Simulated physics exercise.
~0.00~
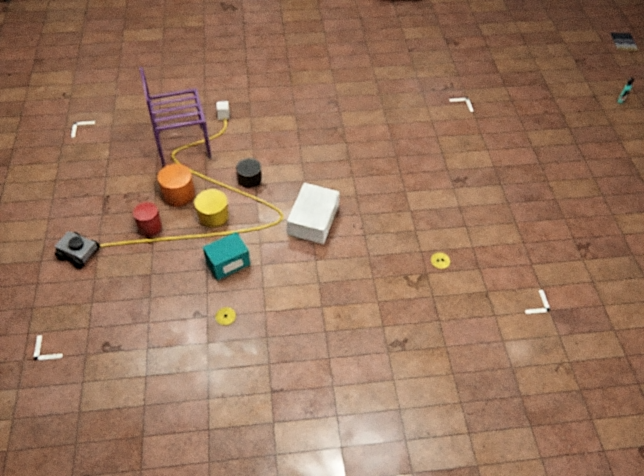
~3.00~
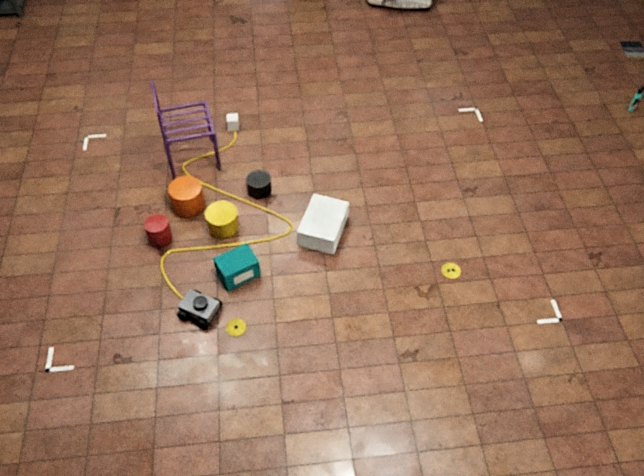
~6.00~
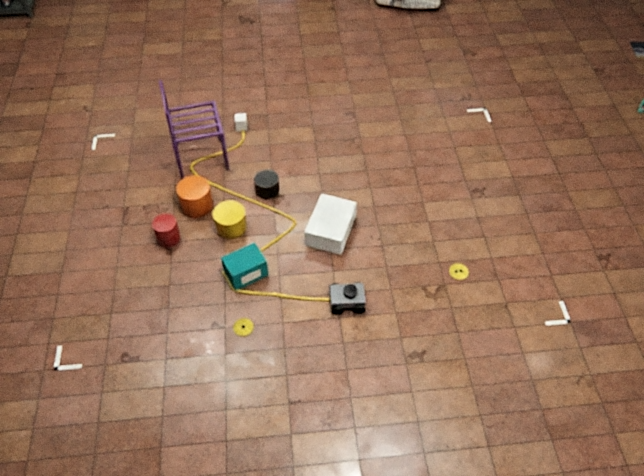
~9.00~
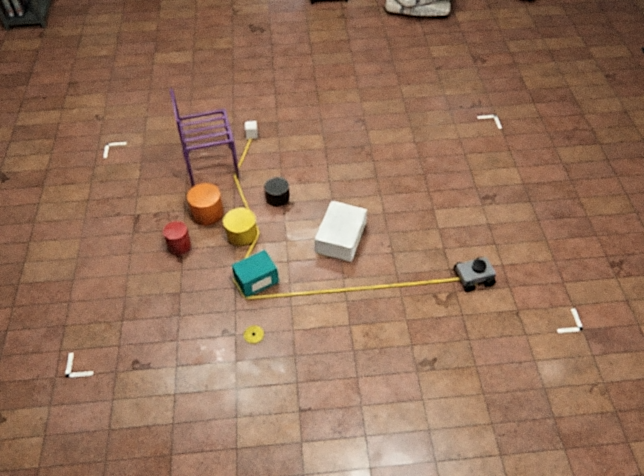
A brown tiled shop floor is seen from high above, with white corner marks around the scene and two round yellow marks in front and to the right. A purple chair stands at upper left near a small white block, with orange, red and yellow tubs, a black bin, a teal carton and a white carton below it. A small grey cart trails a yellow lead from the left, rolling past the front of the teal carton toward the near mark. It then heads right, dragging the lead against the teal carton, as the far loop tightens among the chair and tubs. It ends at the right with the lead stretched behind it, the tubs, bin and cartons still in place.
